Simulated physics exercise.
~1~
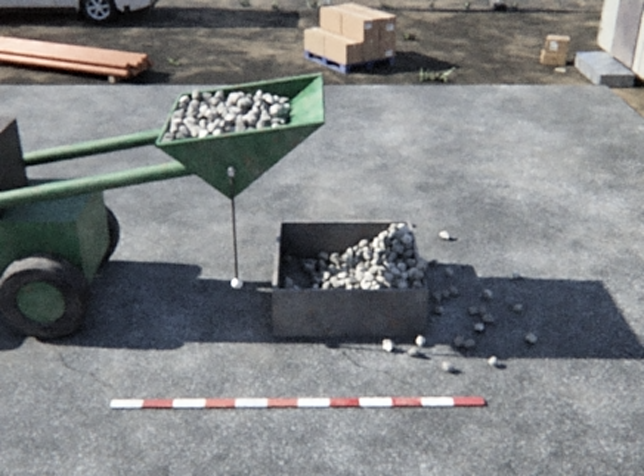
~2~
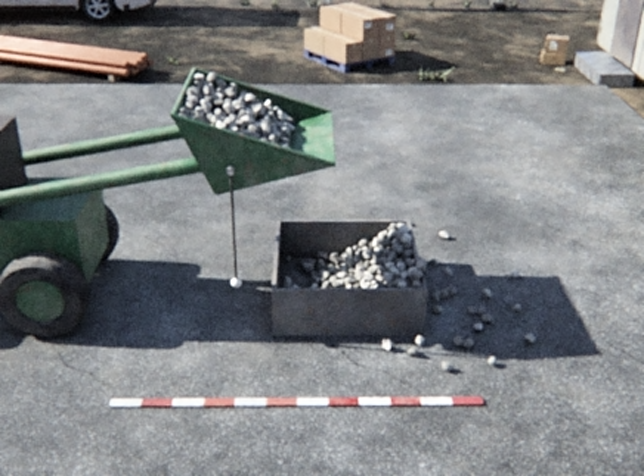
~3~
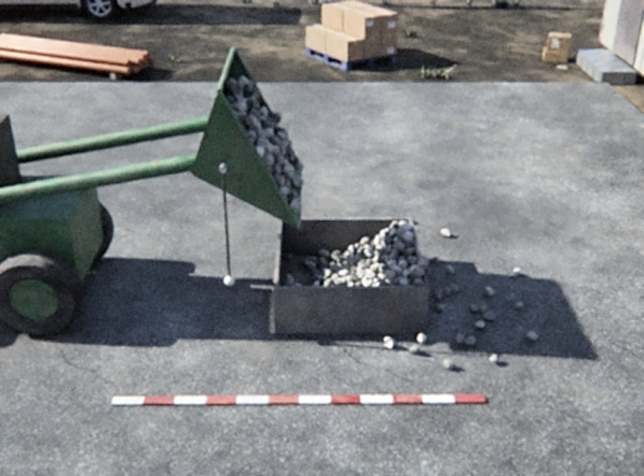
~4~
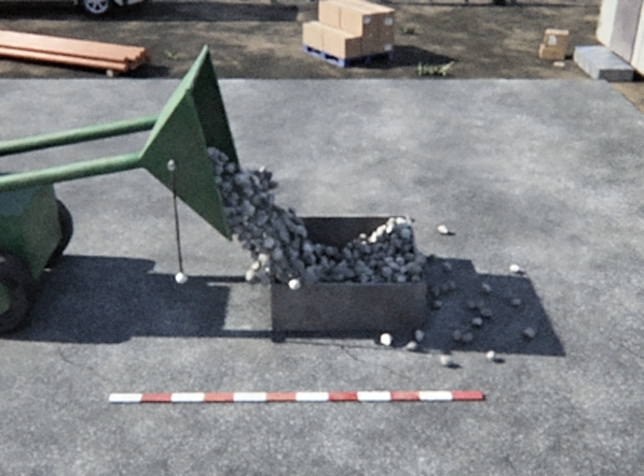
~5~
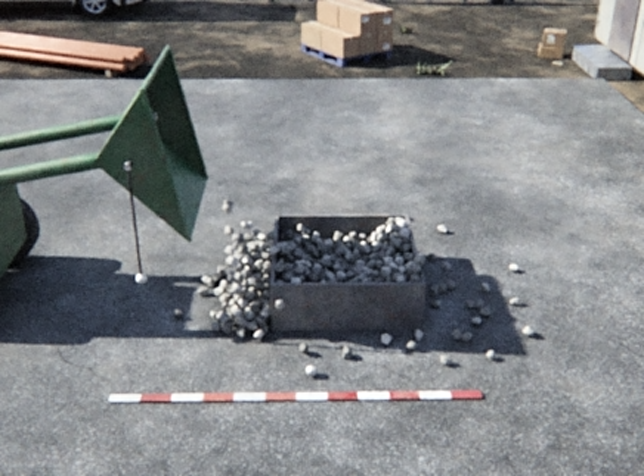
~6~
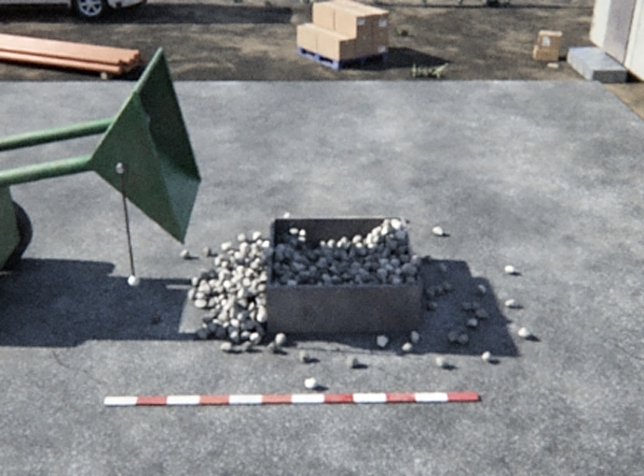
A green loader at the left holds a raised bucket of grey stones near an open metal bin, already partly filled, with a few stones scattered to its right and a red and white staff lying in front. The bucket tips forward steeply, its stones still inside as its lip drops towards the bin. The machine then draws back to the left while the stones pour out, some into the bin and some short of it. The emptied bucket stays tipped as the last stones settle, leaving the bin fuller and a loose heap against its left side.
